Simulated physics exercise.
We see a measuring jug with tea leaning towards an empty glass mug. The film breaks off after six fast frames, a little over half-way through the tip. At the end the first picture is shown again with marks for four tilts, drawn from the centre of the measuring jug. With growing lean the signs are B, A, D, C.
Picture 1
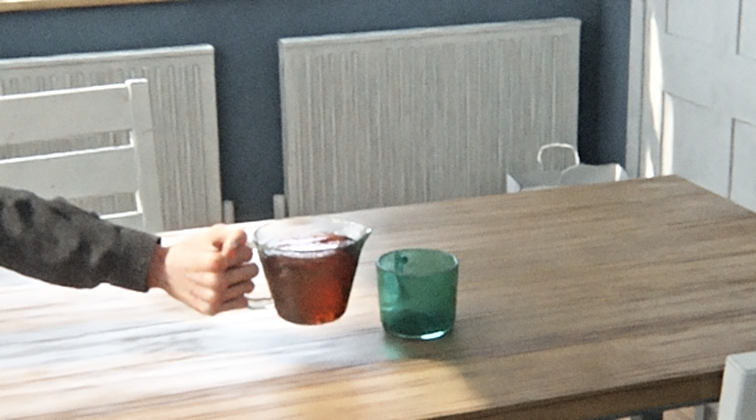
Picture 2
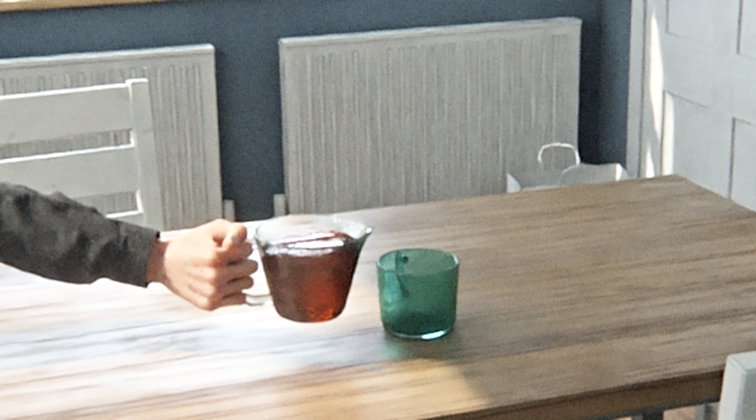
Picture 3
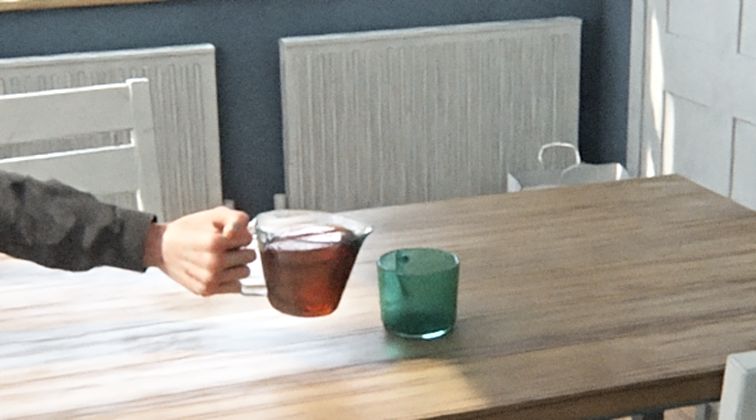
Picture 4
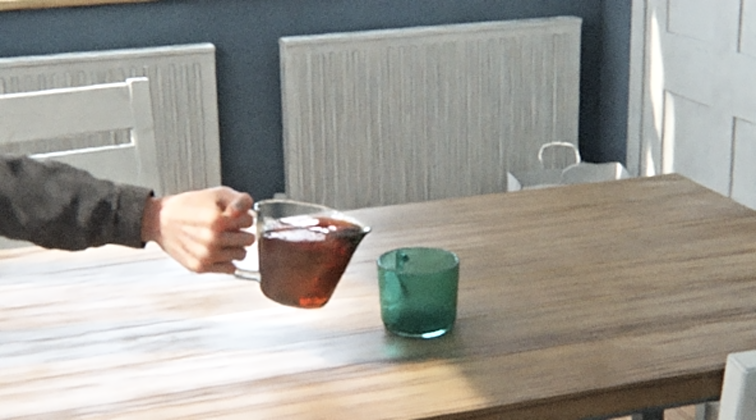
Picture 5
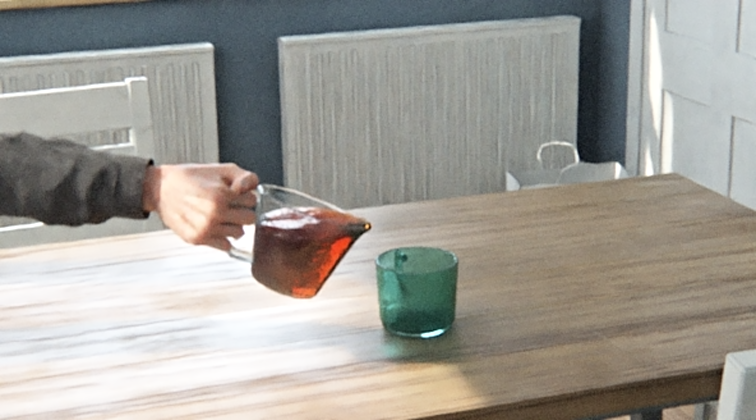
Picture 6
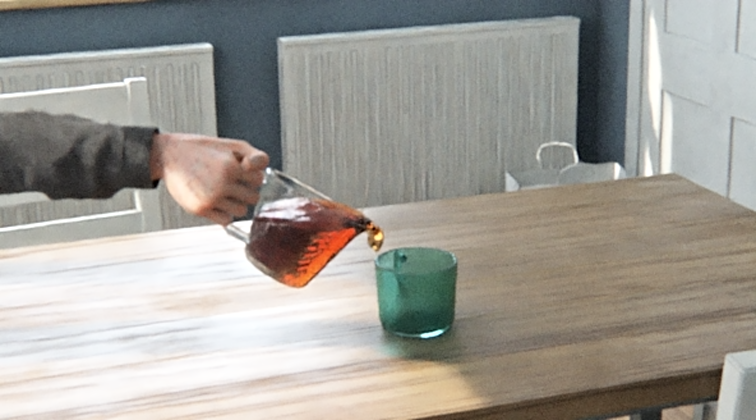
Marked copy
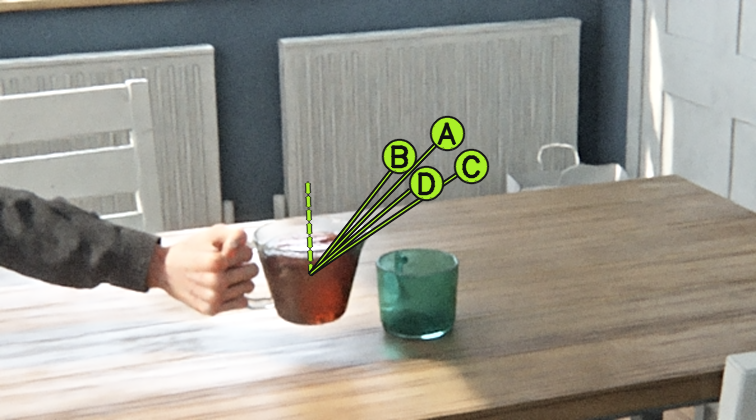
At first, a hand on the left holds a clear glass measuring jug of reddish-brown tea upright beside an empty green glass mug on a wooden table. The hand rises slightly and tilts the jug steadily rightward, until tea reaches the lip and a small stream slips over it above the mug's rim.
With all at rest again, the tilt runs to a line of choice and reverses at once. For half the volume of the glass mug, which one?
B beats the others.
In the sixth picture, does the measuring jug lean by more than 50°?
No, it does not.
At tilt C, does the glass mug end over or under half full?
Over half.
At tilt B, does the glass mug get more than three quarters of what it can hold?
No, it does not.
On the marked copy, A at (435, 145); B at (391, 171); C at (456, 174); D at (409, 190).
For tilt A, the glass mug ends with about 62 % of what it can hold.
For tilt B, the glass mug ends with about 46 % of what it can hold.
For tilt C, the glass mug ends with about 91 % of what it can hold; 3 % of the tea is spilt.
For tilt D, the glass mug ends with about 78 % of what it can hold.
